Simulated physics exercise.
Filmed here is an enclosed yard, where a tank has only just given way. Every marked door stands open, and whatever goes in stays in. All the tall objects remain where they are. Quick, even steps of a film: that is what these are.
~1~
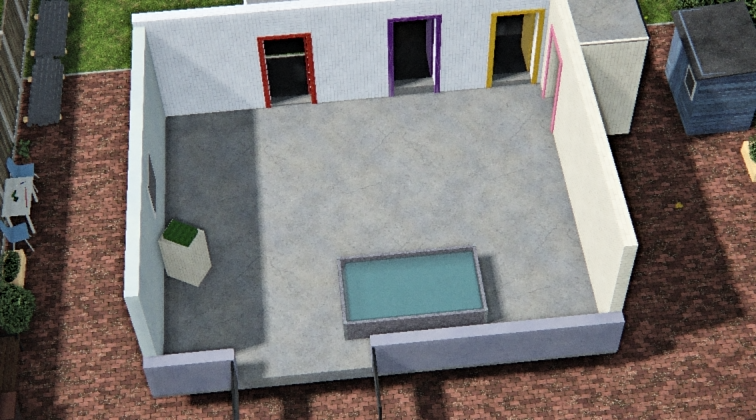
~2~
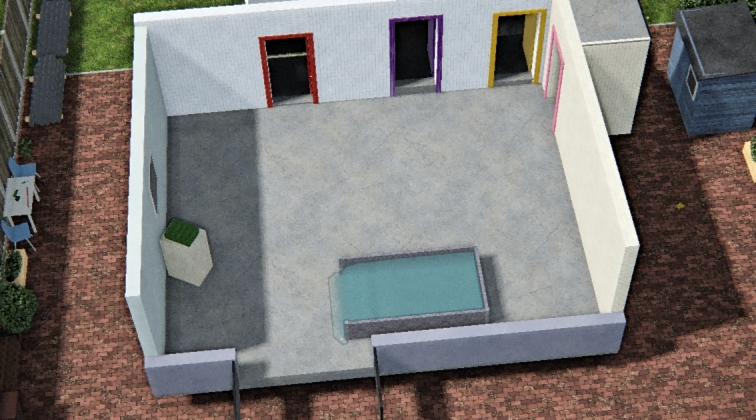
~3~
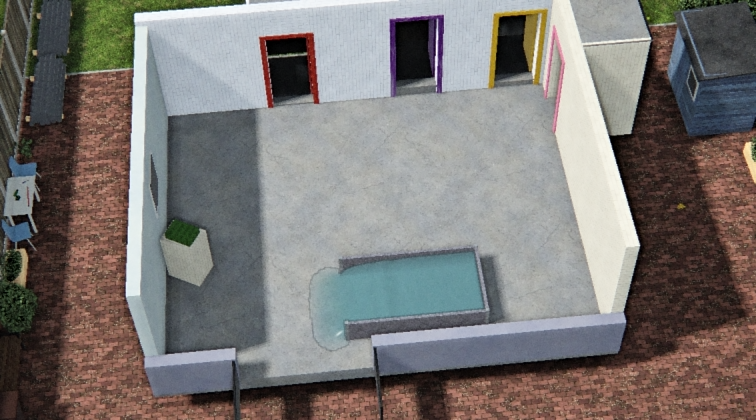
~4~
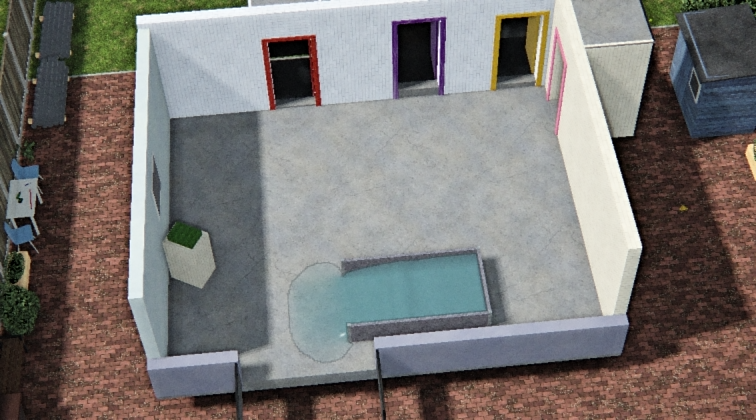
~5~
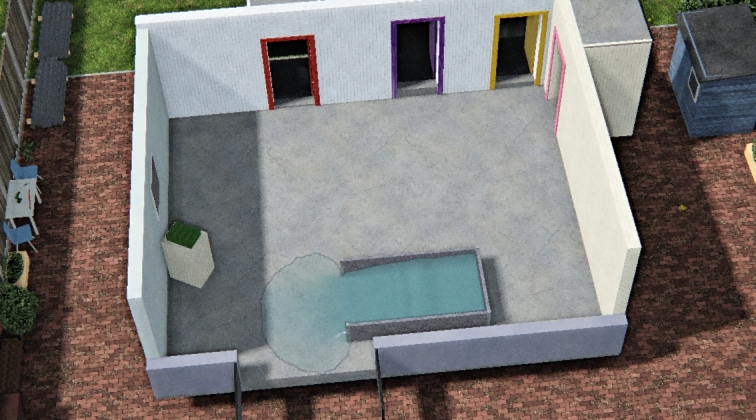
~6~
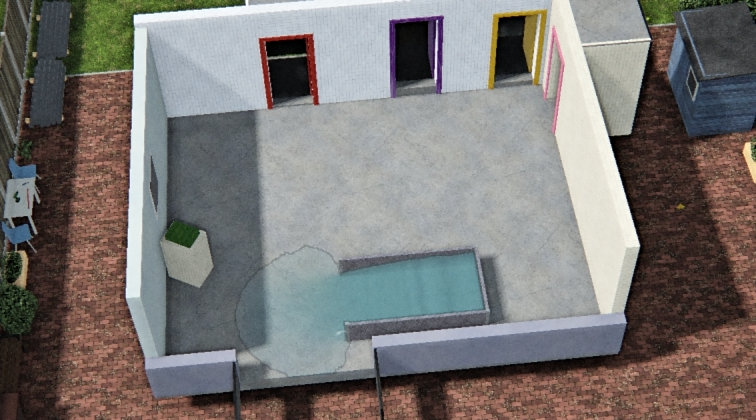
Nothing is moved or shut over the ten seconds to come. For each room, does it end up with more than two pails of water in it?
My prediction: Red door: Within the cap, pink door: Within the cap, purple door: Within the cap, yellow door: Within the cap.
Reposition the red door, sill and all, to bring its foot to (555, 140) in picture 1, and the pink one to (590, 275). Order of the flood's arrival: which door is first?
Answer: The door marked purple.
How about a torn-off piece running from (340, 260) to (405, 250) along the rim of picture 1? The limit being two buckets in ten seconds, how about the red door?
Honestly, the red door breaks the threshold.
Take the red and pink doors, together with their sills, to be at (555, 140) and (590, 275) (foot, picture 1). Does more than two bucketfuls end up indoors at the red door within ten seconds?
The red one falls short.
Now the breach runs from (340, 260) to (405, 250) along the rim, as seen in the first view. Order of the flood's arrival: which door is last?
One in pink.
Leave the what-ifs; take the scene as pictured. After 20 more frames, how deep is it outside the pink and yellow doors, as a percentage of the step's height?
Estimate, in order: 0 and 0 percent.
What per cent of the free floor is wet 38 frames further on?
It should be close to 35 %.
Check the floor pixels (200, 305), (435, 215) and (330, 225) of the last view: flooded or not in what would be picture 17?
In turn, the points end up soaked, high and dry and high and dry.
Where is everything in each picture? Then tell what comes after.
The tank at (411, 286) is whole and still, in the first frame.
The front is at a hidden place, out from the gap at (346, 302), in the second frame.
The front is at a hidden place, out from the gap at (346, 302), in the third frame.
The front is at a hidden place, out from the gap at (348, 305), in the fourth frame.
Water pours out at (347, 304) and has run to (268, 336), in the fifth frame.
Water pours out at (346, 304) and has run to (245, 335), in the sixth frame.
A moment on, water covers 20 % of the floor; the red door not reached, the pink door not reached, the purple door not reached, the yellow door not reached.
Next, water covers 20 % of the floor; the red door not reached, the pink door not reached, the purple door not reached, the yellow door not reached.
Then, water covers 25 % of the floor; the red door not reached, the pink door not reached, the purple door not reached, the yellow door not reached.
Later, water covers 35 % of the floor; the red door wet at the sill, nothing in, the pink door not reached, the purple door not reached, the yellow door not reached.
In the end, water covers 55 % of the floor; the red door under two buckets in, the pink door not reached, the purple door wet at the sill, nothing in, the yellow door not reached.
